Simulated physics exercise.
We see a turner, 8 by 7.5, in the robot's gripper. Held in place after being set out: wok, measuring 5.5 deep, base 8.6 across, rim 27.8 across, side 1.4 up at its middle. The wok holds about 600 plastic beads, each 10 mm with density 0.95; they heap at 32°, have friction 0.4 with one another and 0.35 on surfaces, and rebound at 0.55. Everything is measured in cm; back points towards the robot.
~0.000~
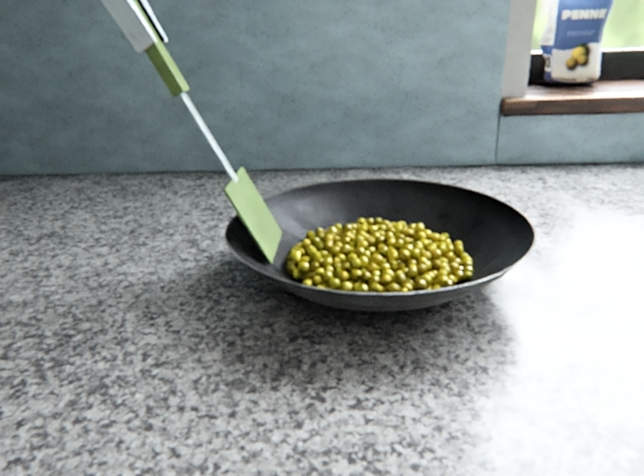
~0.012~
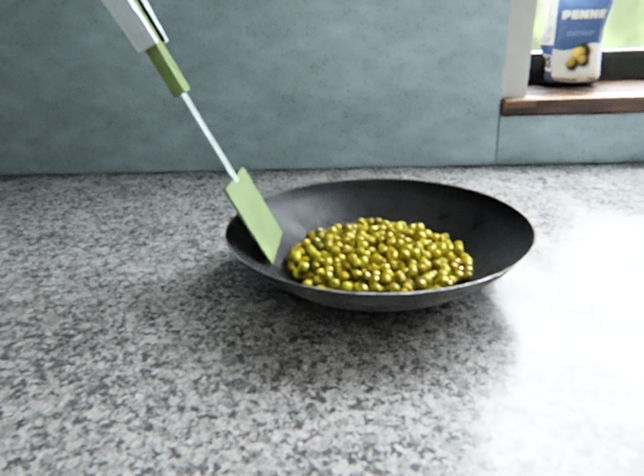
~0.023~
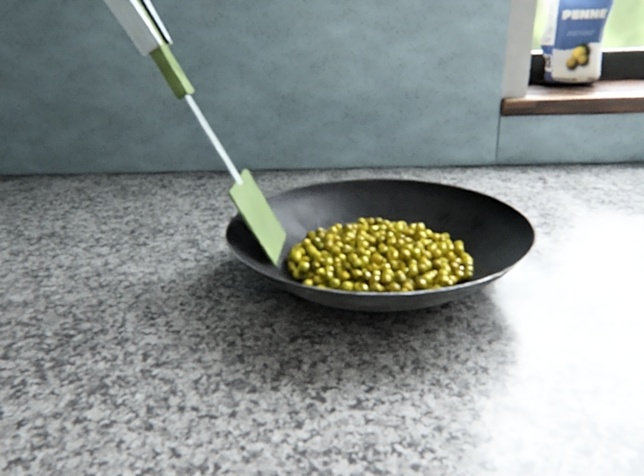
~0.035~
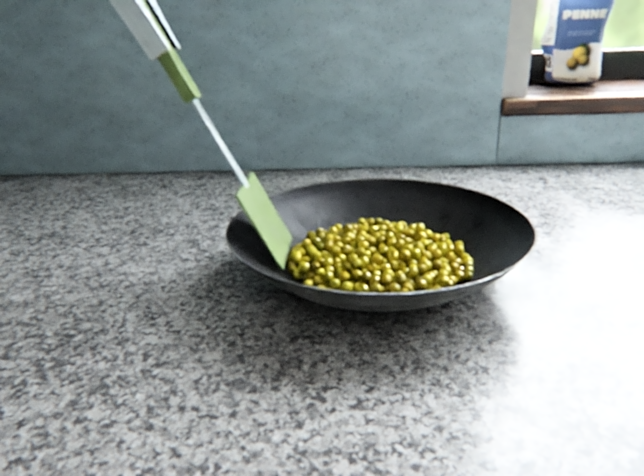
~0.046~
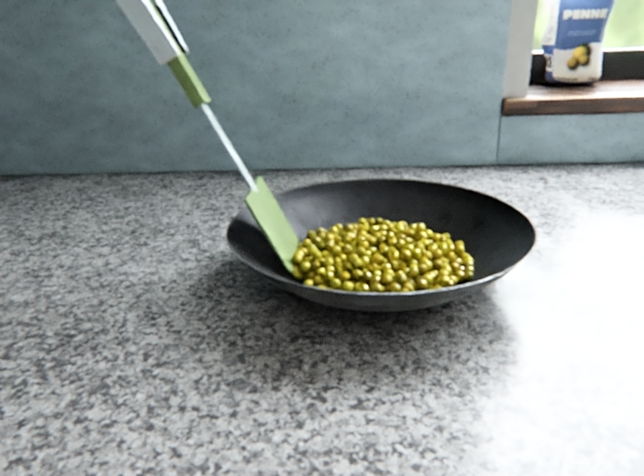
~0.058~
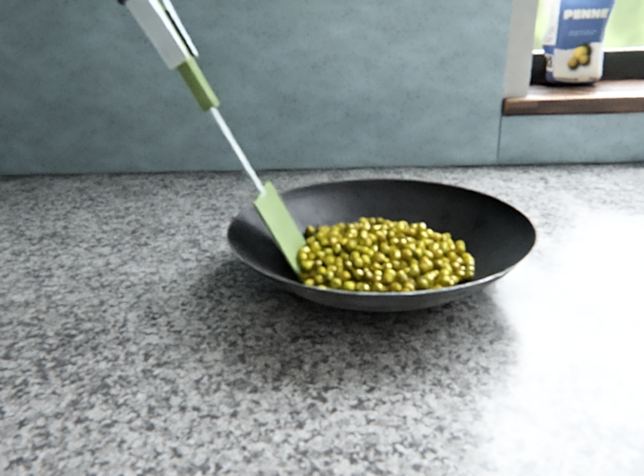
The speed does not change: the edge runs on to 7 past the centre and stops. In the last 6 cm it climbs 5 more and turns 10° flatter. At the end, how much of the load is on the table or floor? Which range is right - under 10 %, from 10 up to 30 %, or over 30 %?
Right range: Under 10 %.
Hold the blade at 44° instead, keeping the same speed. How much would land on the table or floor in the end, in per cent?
5 %.
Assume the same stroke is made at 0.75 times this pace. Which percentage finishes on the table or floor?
The share would be near 0 in a hundred.
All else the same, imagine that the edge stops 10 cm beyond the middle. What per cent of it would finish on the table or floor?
Then about 15 per cent.
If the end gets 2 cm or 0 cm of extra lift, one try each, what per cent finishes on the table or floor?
Result, in order: Approx. 0 % and 5 %.
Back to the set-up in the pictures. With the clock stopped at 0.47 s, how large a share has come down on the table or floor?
Around 0 percent.
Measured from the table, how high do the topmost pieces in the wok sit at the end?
Peak at rest, approximately 5.5 centimetres.
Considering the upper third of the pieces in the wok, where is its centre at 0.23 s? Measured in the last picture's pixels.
Centre: Approx. (452, 240) in the last view.
By 0.14 s, sloping 64°, highest piece 4 above the table; 597 in the wok.
By 0.23 s, sloping 60°, highest piece 5 above the table; 597 in the wok.
By 0.47 s, sloping 54°, highest piece 6 above the table; 586 in the wok, 8 on the table or floor, 3 on the blade or in flight.
By 1.52 s, sloping 54°, highest piece 6 above the table; 586 in the wok, 11 on the table or floor.
Final count, 586 in the wok, 11 on the table or floor. That is 2 % on the table or floor.
